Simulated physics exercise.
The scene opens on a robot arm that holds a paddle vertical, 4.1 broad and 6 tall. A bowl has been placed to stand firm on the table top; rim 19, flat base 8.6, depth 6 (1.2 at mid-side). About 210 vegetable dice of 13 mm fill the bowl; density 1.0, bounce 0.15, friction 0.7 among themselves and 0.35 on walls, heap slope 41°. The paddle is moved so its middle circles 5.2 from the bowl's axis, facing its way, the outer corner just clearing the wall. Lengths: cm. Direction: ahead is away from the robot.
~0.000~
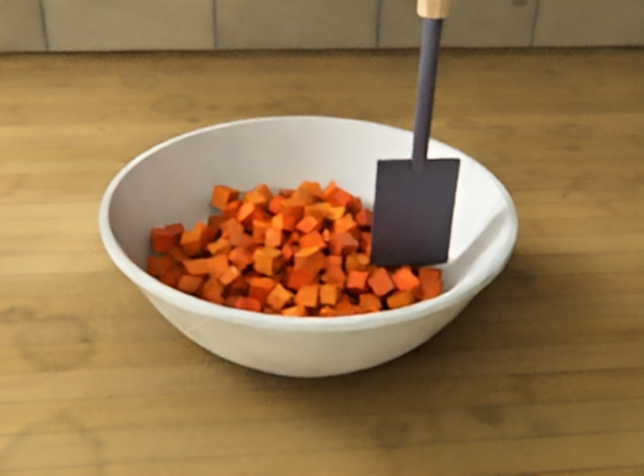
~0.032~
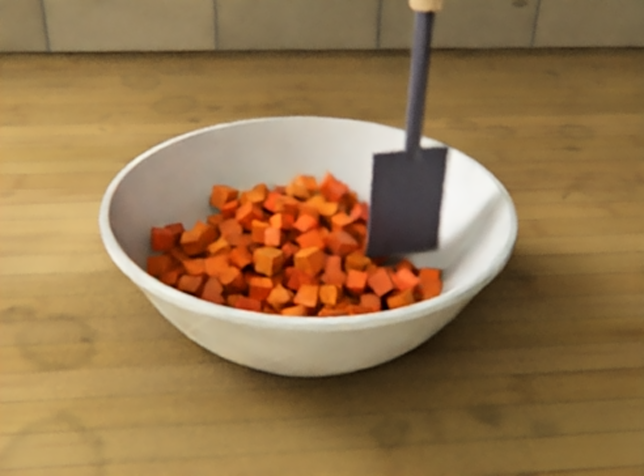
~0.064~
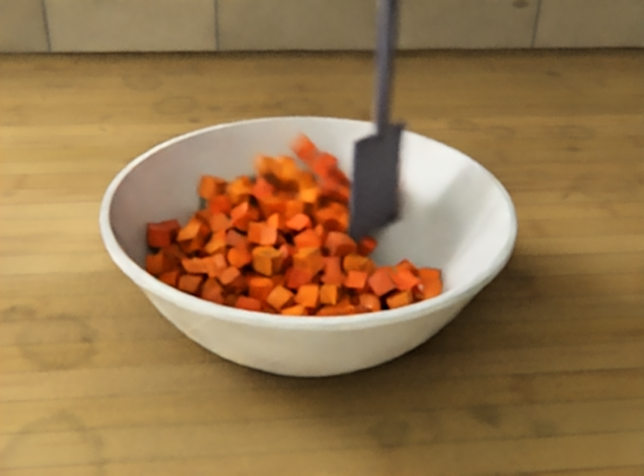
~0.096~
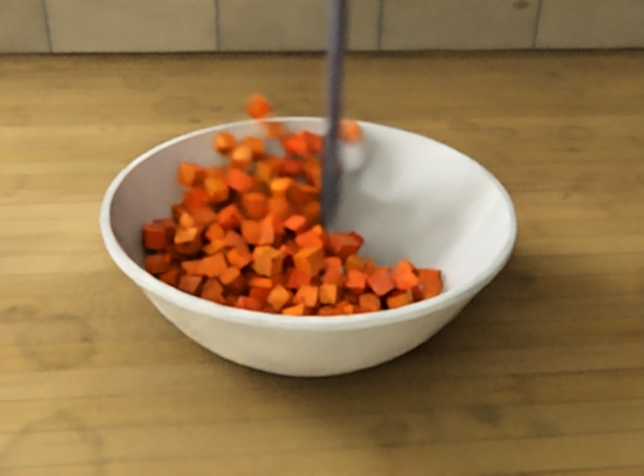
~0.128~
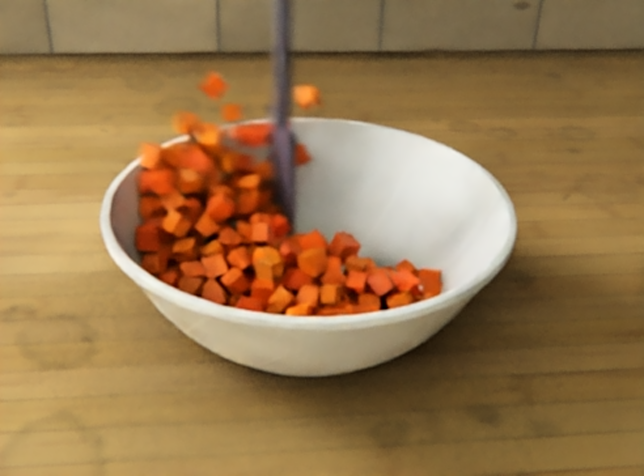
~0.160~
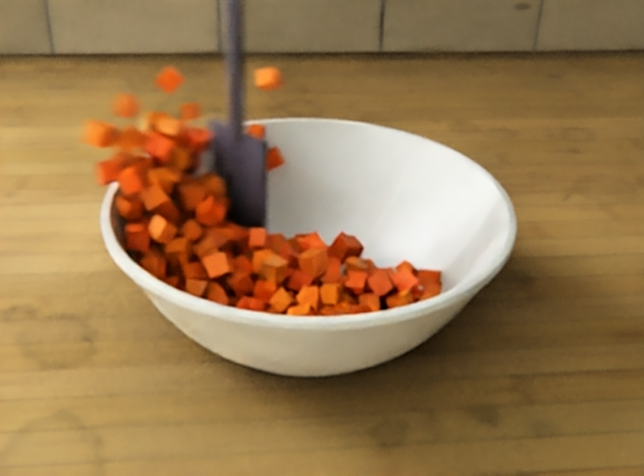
A white bowl holds orange cubes as a dark paddle sweeps left, pushing and scattering them upward.
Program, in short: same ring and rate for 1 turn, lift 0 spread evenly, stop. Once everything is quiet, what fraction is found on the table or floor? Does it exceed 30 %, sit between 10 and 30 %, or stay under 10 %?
It exceeds 30 %.
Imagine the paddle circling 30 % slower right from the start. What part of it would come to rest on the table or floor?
Estimated share: Near 20 %.
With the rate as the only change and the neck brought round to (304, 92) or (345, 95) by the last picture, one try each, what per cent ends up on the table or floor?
Roughly 20 and 10 percent, in that order.
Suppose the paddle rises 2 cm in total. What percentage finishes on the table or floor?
Near 25 in a hundred.
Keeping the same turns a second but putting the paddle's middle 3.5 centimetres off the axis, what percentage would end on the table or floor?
It would come to about 20 per cent.
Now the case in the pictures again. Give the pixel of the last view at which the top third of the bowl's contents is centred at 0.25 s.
About pixel (251, 291).
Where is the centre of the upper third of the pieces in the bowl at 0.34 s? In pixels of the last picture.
(451, 252).
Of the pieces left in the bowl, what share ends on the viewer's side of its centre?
It comes to near 25 percent.
After 0.25 s, 215° round, highest piece 9 above the table; 176 in the bowl, 1 on the table or floor, 30 in flight or on the tool.
After 0.34 s, 299° round, highest piece 8 above the table; 155 in the bowl, 25 on the table or floor, 27 in flight or on the tool.
After 0.58 s, 0° round, highest piece 6 above the table; 127 in the bowl, 80 on the table or floor.
After 1.28 s, 0° round, highest piece 6 above the table; 127 in the bowl, 80 on the table or floor.
In the end, 127 in the bowl, 80 on the table or floor. That is 39 % on the table or floor.
